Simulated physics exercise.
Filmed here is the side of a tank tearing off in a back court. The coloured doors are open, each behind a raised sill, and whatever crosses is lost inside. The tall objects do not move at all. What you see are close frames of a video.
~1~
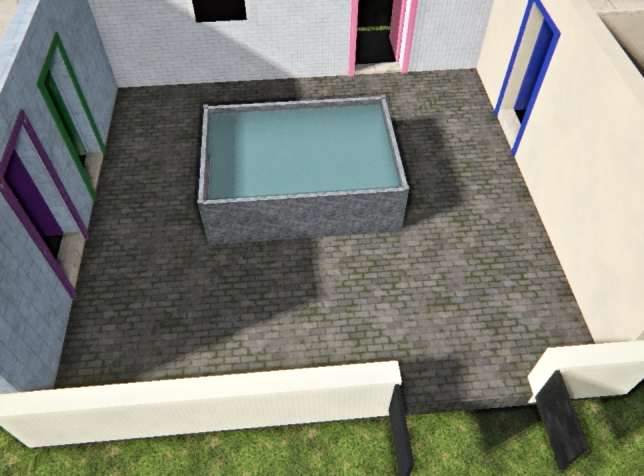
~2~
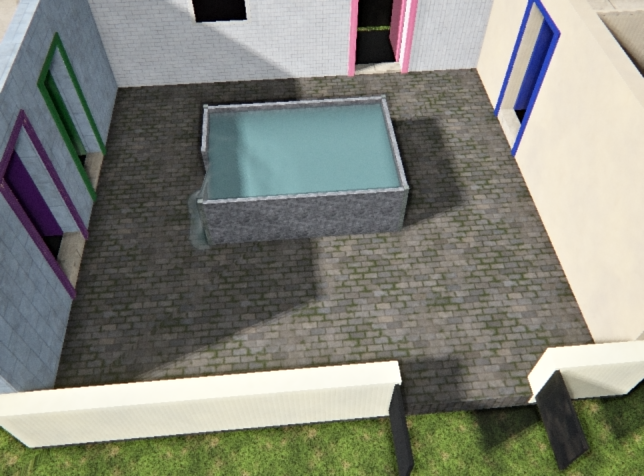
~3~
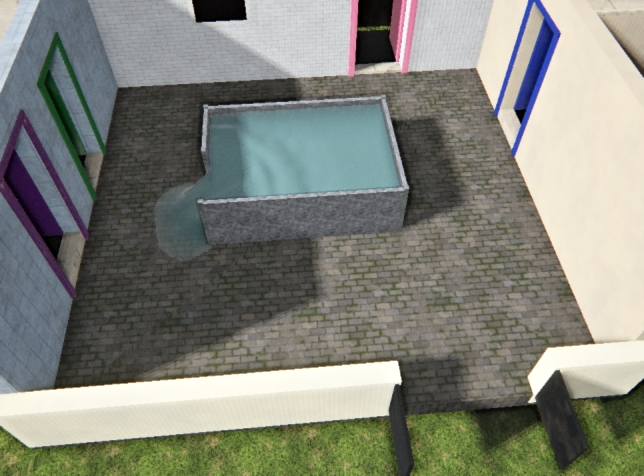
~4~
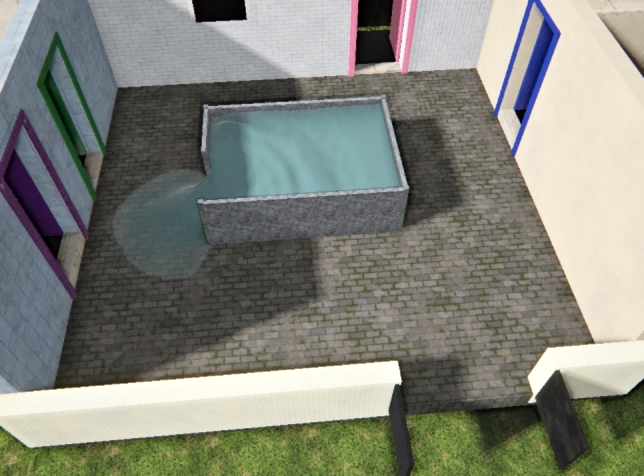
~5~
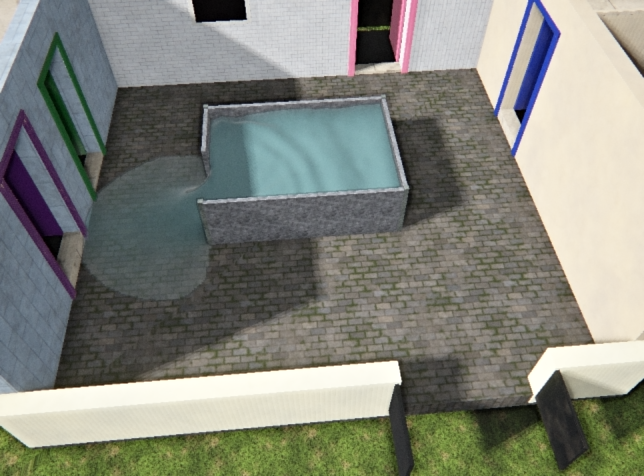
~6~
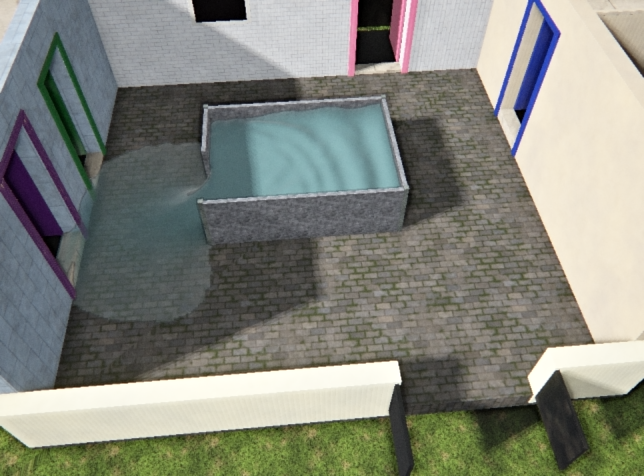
Water pours from the left side of a stone tank and spreads across the paved courtyard to the left wall.
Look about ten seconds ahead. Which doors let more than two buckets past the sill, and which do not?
At the end, pink door: Within two buckets; green door: Exceeds two buckets; purple door: Exceeds two buckets; blue door: Within two buckets.
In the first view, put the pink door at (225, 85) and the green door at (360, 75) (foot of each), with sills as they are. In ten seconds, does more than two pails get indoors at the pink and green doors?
Here the pink door tops the limit while the green door stays within the limit.
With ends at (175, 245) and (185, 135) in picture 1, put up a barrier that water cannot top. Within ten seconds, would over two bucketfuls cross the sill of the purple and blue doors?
Result - purple ends up beneath, blue ends up beneath.
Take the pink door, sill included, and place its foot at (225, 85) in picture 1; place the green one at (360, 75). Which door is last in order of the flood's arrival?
The answer is the blue-painted one.
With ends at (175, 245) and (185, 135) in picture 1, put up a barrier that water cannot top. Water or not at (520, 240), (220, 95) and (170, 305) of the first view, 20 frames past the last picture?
Results in sequence: Bone-dry / swamped / swamped.
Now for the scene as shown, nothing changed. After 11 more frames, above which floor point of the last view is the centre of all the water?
Somewhere around (244, 205) in the last view.
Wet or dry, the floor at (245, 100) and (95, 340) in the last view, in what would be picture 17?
One after the other: Clear, covered.
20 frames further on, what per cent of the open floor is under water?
I'd say close to 50 per cent.
A moment on, water covers 20 % of the floor; the pink door not reached, the green door over two buckets in, the purple door over two buckets in, the blue door not reached.
Next, water covers 25 % of the floor; the pink door not reached, the green door far over two buckets in, the purple door far over two buckets in, the blue door not reached.
Then, water covers 50 % of the floor; the pink door not reached, the green door far over two buckets in, the purple door far over two buckets in, the blue door not reached.
Later, water covers 90 % of the floor; the pink door wet at the sill, nothing in, the green door far over two buckets in, the purple door far over two buckets in, the blue door wet at the sill, nothing in.
In the end, water covers 100 % of the floor; the pink door under two buckets in, the green door far over two buckets in, the purple door far over two buckets in, the blue door wet at the sill, nothing in.
